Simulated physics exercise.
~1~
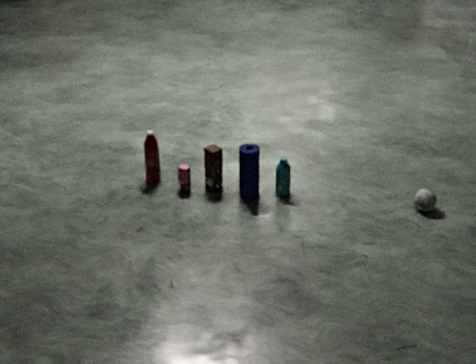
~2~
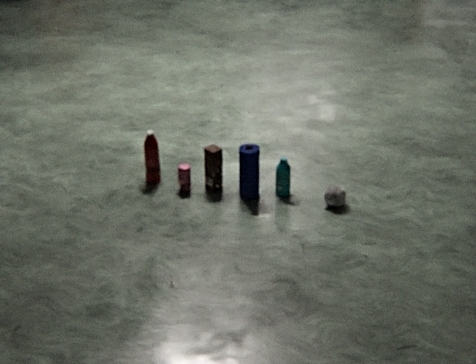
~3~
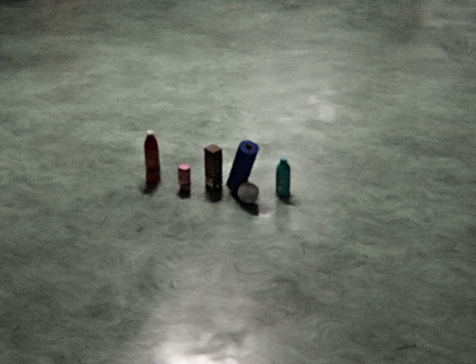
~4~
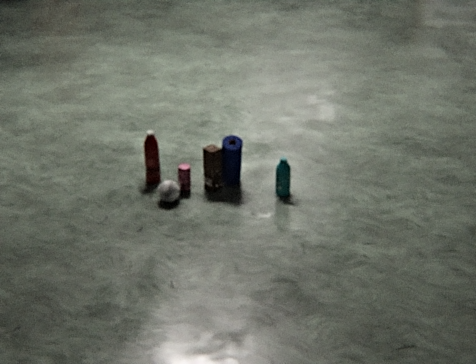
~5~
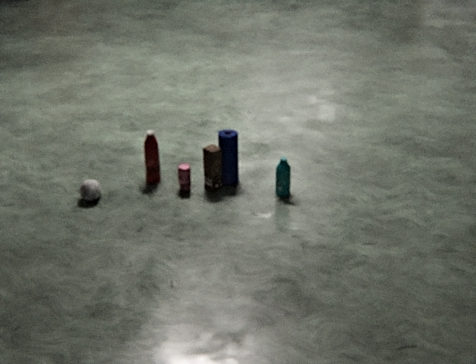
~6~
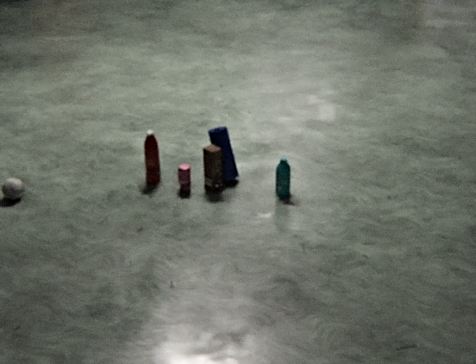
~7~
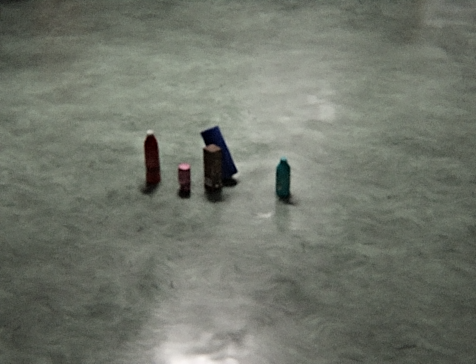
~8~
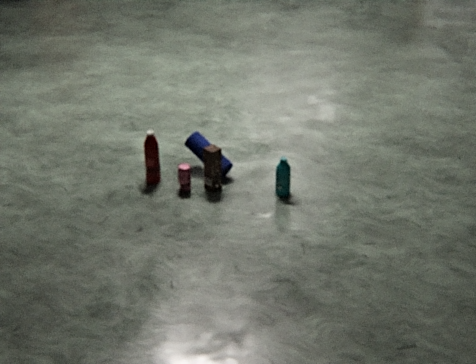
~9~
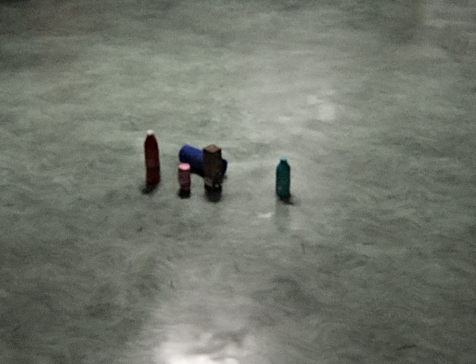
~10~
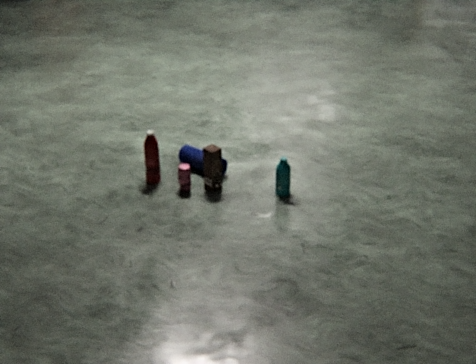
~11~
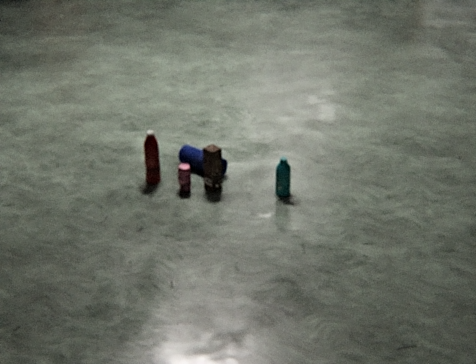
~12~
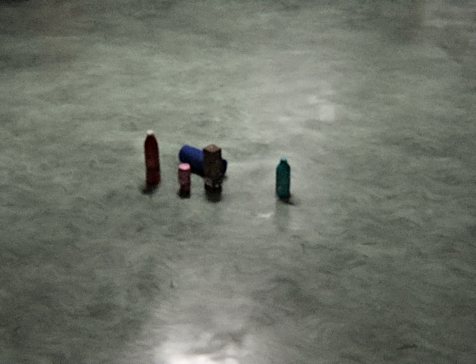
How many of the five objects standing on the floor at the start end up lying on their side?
Just one of them does, the blue roll, which ends up lying behind the brown carton and the pink can.
